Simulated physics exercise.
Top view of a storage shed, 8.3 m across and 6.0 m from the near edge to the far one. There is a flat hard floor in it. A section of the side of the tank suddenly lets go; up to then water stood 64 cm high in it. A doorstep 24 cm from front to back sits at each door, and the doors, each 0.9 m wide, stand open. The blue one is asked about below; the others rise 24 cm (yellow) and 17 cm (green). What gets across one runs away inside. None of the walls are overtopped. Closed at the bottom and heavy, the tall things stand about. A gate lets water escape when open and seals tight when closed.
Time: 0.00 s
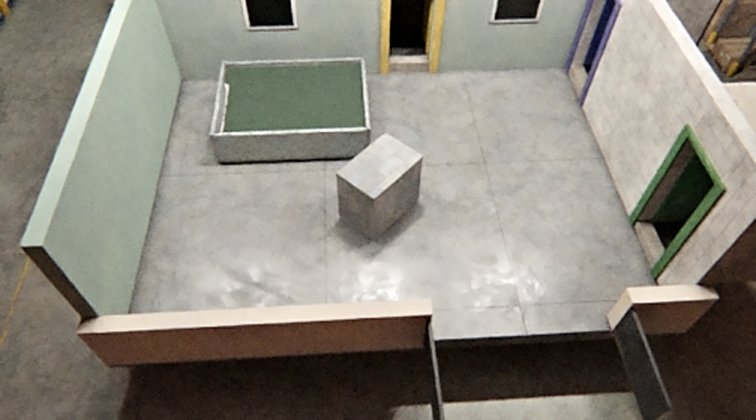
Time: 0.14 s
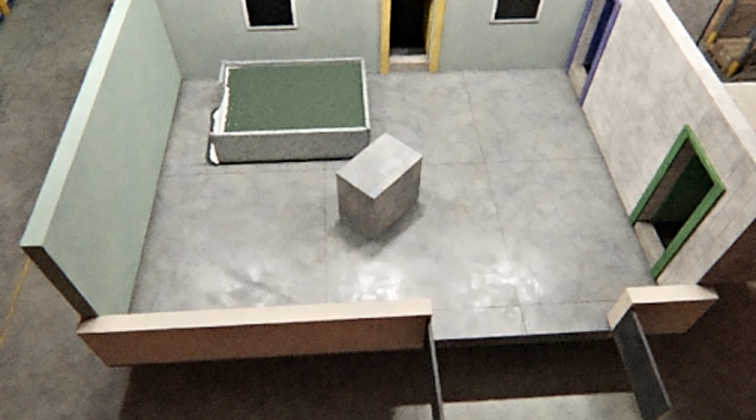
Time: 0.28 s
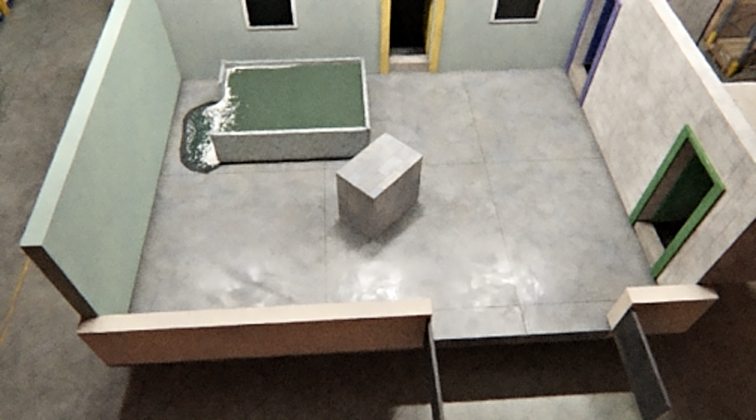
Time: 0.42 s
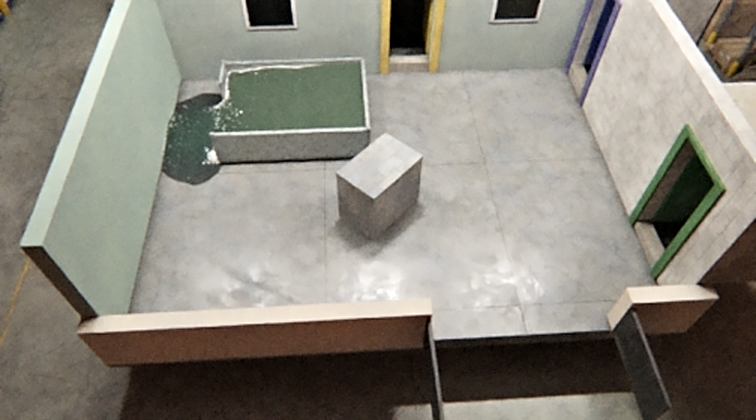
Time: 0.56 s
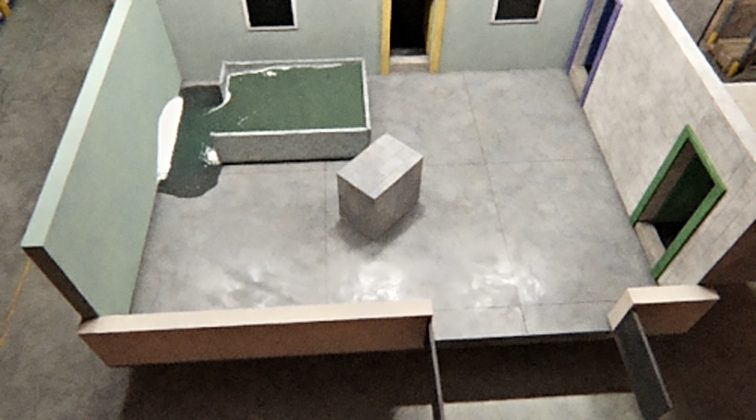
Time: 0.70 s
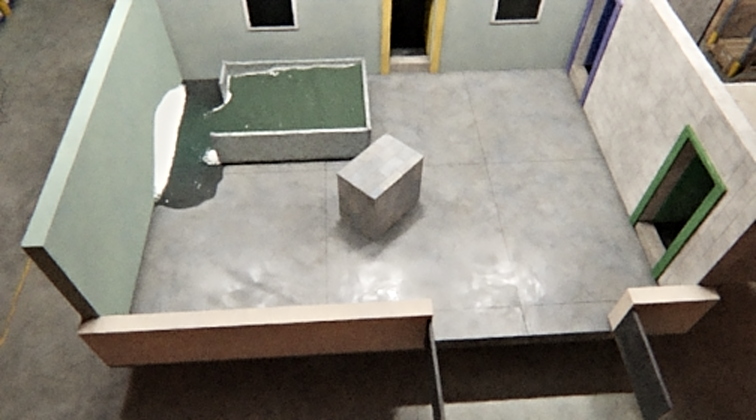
The clip opens on a top view of a roofless room with a grey block near the middle and a low tank of dark green liquid, still at first. The tank's left side gives way, and liquid pours onto the floor, spreading left to the pale green wall, where white foam appears along its base.
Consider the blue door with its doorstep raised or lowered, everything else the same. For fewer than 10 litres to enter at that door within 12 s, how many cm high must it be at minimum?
It must be roughly 13.5 cm high.
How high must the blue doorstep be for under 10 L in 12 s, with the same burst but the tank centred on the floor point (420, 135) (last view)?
In that case about 10.0 cm.
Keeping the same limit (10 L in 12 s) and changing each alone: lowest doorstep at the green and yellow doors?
You'd want some 10.0 cm at green and some 7.5 cm at yellow.
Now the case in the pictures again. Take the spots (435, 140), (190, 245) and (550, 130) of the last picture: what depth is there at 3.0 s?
Roughly 0, then 8, then 0 cm.
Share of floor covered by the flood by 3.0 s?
30 %.
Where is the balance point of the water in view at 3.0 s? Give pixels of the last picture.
At about (256, 148).
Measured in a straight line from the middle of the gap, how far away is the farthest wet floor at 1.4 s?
The front sits around 3.4 m out.
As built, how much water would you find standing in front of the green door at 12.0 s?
It works out to about 7.0 centimetres deep.
After 1.4 s water covers 10 % of the floor, deepest (50 cm) near (169, 142); it has not reached the blue door.
After 3.0 s water covers 30 % of the floor, deepest (41 cm) near (182, 86); it has not reached the blue door.
After 12.0 s water covers 100 % of the floor, deepest (10 cm) near (180, 92); 8 cm at the blue door, 0 litres in over its 26 cm doorstep.
At the blue door as built, the water arrived by 4.1 s and peaked near 18 cm at 4.6 s.
Run again over the same 12 s with other heights there, 25 litres in over 11 cm, 4 litres over 15 cm. The limit of 10 litres is kept from about 13.5 cm up.
